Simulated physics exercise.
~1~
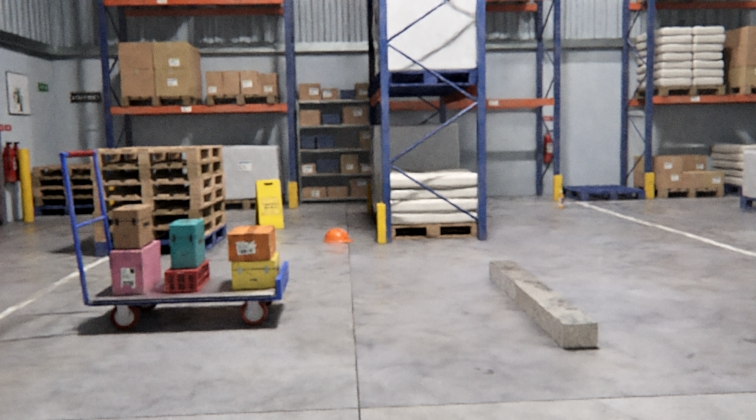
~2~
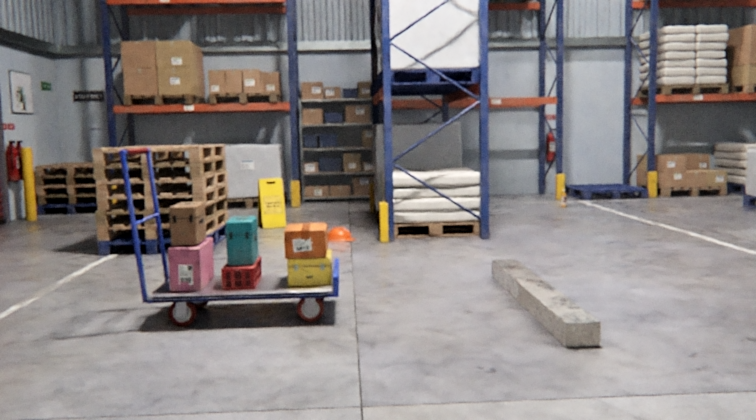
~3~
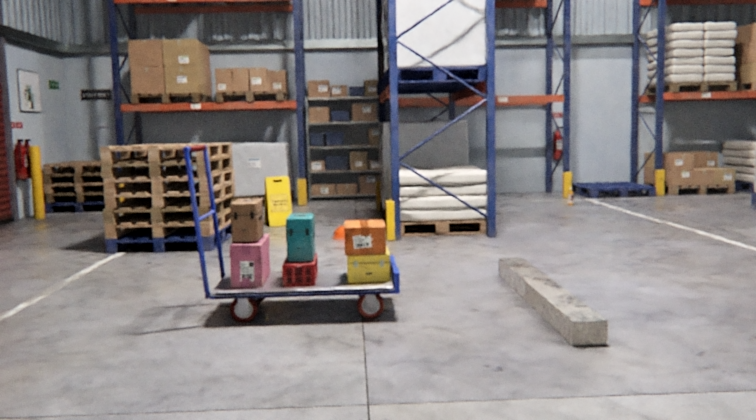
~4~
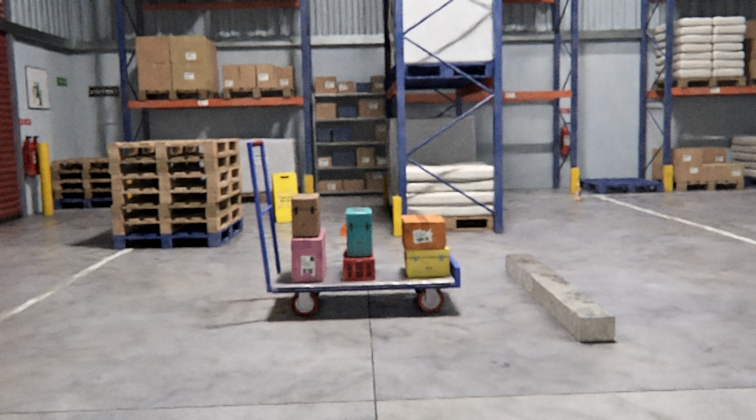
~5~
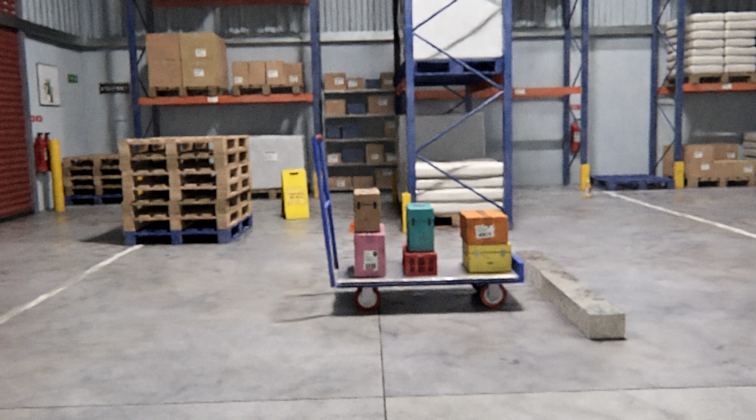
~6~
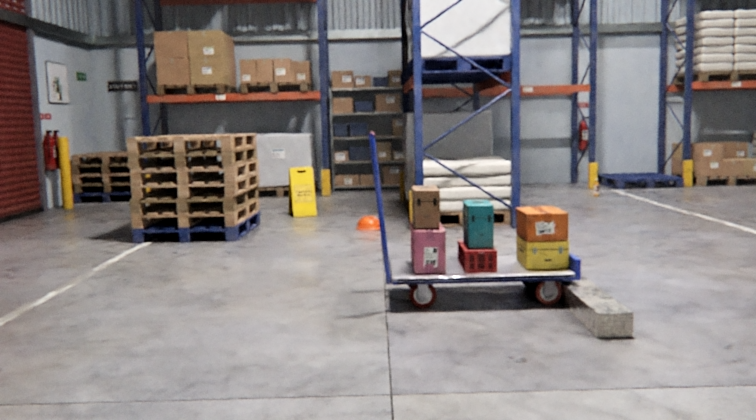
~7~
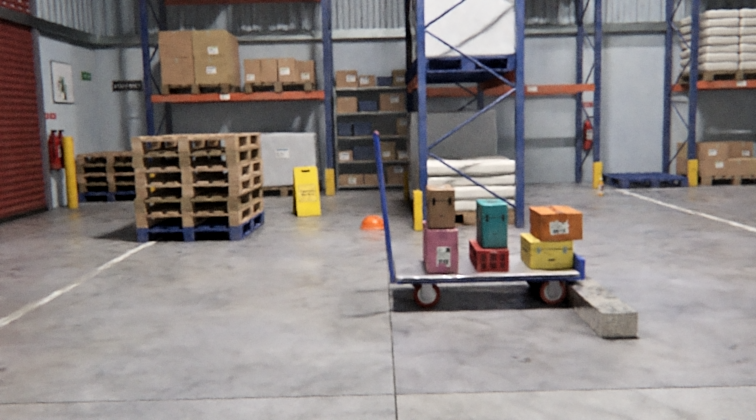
A blue flat cart with a tall push handle at its left end rolls rightward across the grey concrete floor of a warehouse, seen from the side. On its deck, a brown box sits on a pink one, a teal box on a red crate, and an orange box on a yellow one. Pallets, shelving and an orange cone-like object stand behind as the view pans slightly left. The cart steadily nears a long pale kerb on the right, then comes to a stop against it. It stays level, and all the boxes remain upright and stacked on the deck.
